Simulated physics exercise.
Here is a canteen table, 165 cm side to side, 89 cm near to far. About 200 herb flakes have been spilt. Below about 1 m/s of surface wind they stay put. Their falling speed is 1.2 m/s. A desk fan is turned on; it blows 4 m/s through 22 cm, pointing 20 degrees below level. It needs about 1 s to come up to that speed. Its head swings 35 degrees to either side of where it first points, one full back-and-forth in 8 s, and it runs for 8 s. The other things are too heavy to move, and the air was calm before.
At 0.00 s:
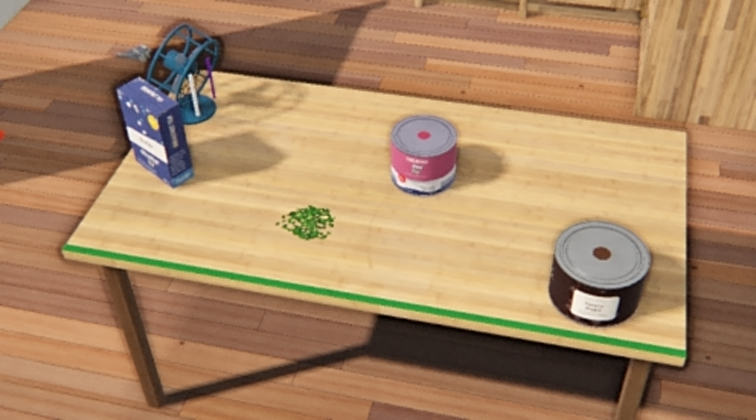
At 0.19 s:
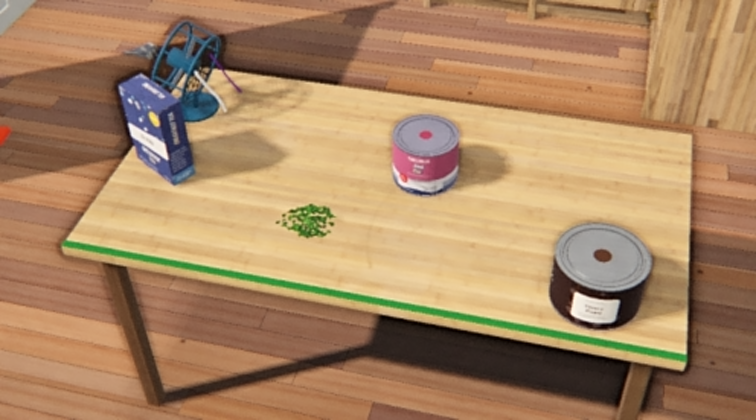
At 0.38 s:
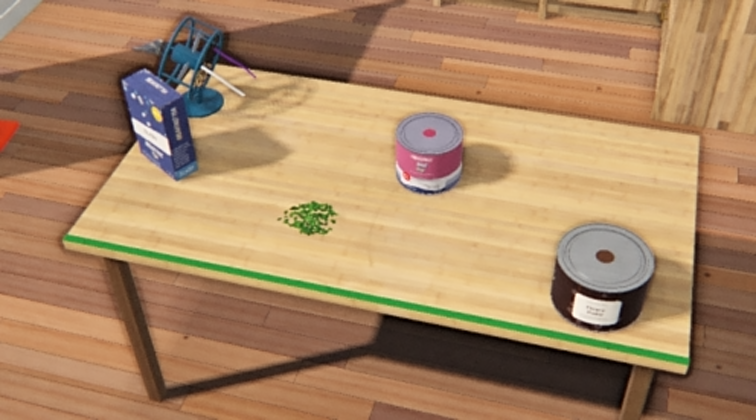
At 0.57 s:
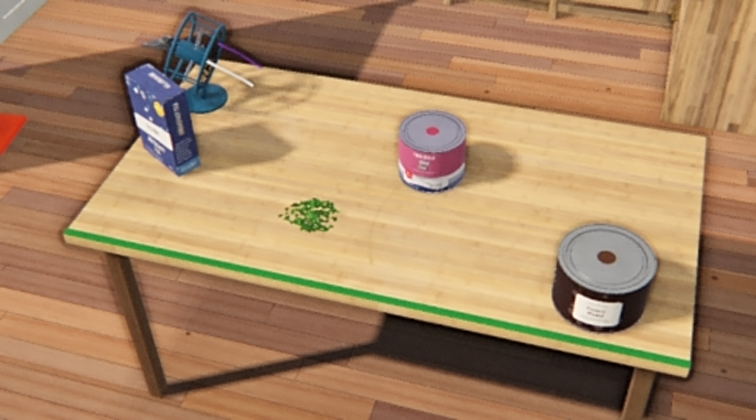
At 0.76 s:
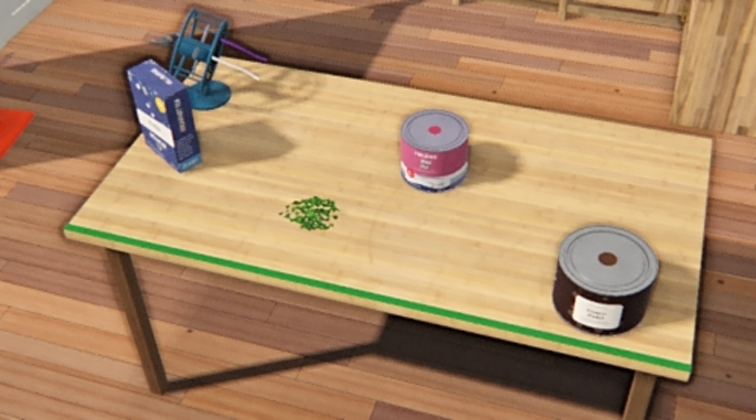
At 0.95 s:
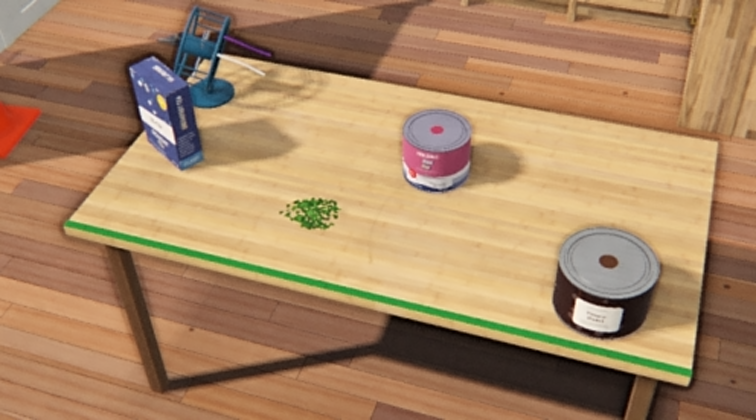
The blue desk fan turned its head slowly towards the back of the wooden table, while the box, the pink-labelled tin and the dark tin stayed put and the green flakes barely stirred.
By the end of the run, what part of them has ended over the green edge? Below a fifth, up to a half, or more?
Of the herb flakes, over half end over the green edge.
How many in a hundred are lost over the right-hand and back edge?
Roughly 0 % right-hand, 0 % back.
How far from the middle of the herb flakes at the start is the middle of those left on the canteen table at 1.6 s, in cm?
About 5 cm.
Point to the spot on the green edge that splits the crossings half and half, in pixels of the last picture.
At about (393, 306).
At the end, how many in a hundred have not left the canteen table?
About 0 %.
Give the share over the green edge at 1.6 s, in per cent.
About 5 %.
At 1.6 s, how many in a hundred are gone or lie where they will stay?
Some 0 per cent.
After 1.6 s, 6 % are over the green edge; the middle of those left on the top is near (325, 228); 0 % are gone or lie where they will stay.
After 2.6 s, 8 % are over the green edge; the middle of those left on the top is near (322, 229); 8 % are gone or lie where they will stay.
After 4.4 s, 87 % are over the green edge; 15 % are gone or lie where they will stay.
After 8.0 s, at the end, 100 % are over the green edge.
